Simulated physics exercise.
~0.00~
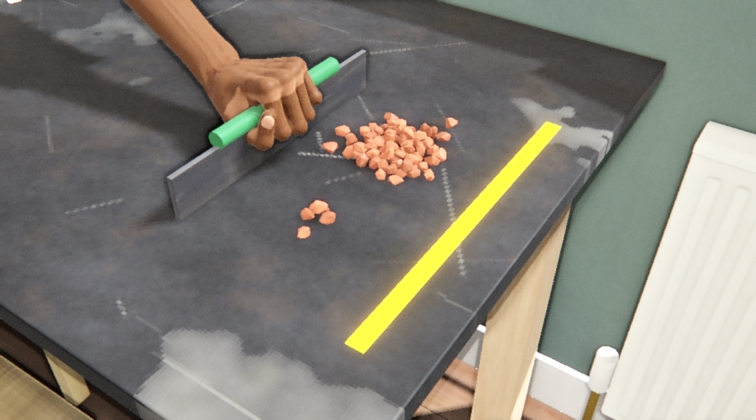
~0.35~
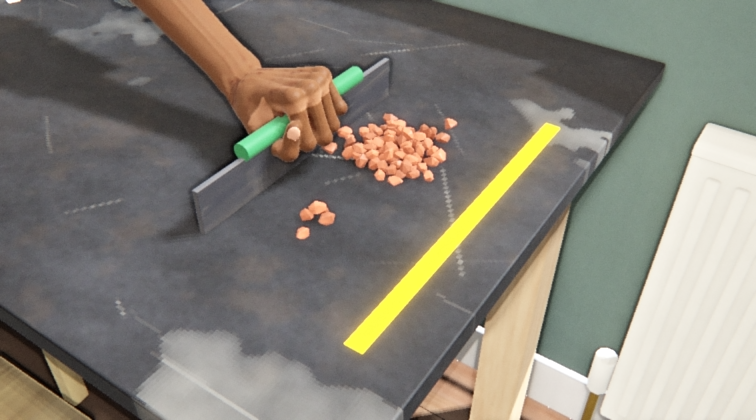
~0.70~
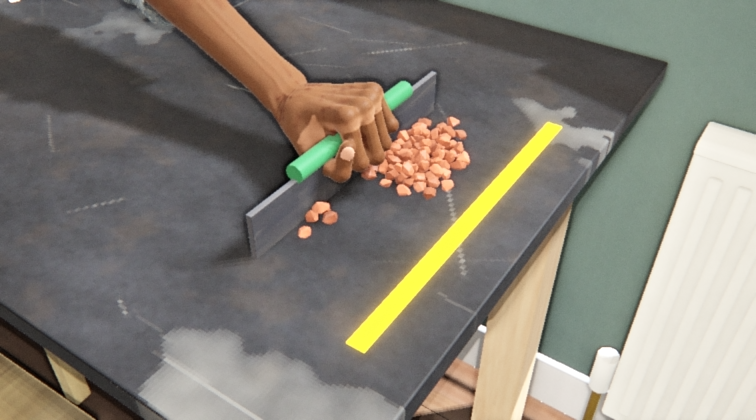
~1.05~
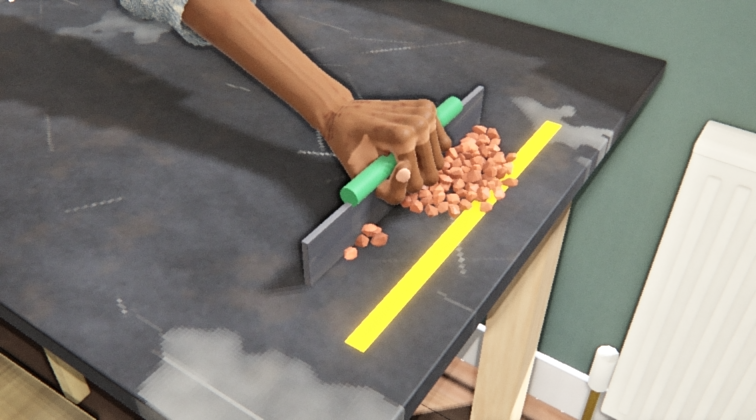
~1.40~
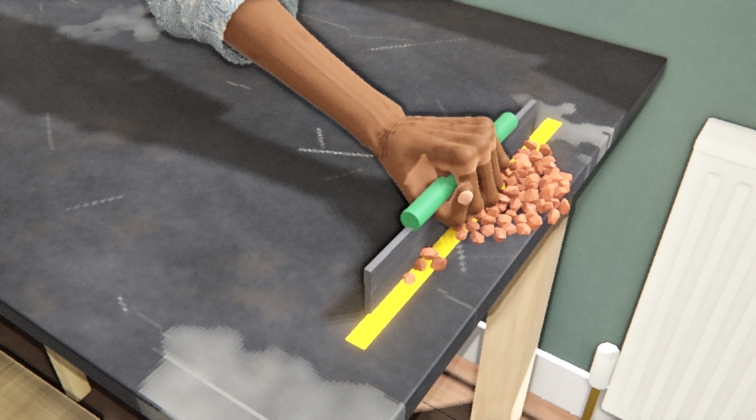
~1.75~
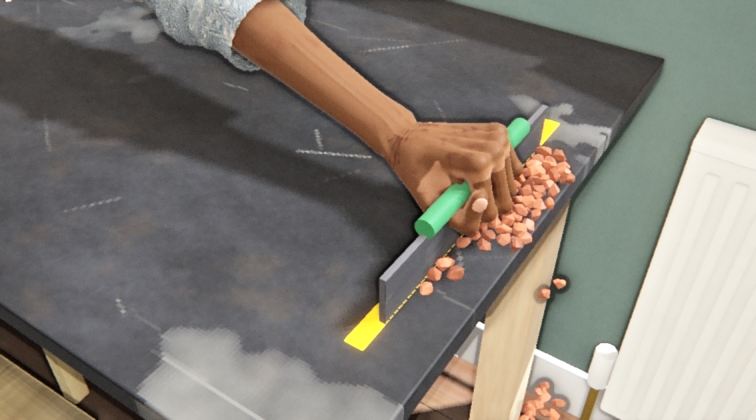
A hand scrapes orange bits to the yellow tape, and some farther ones fall off.
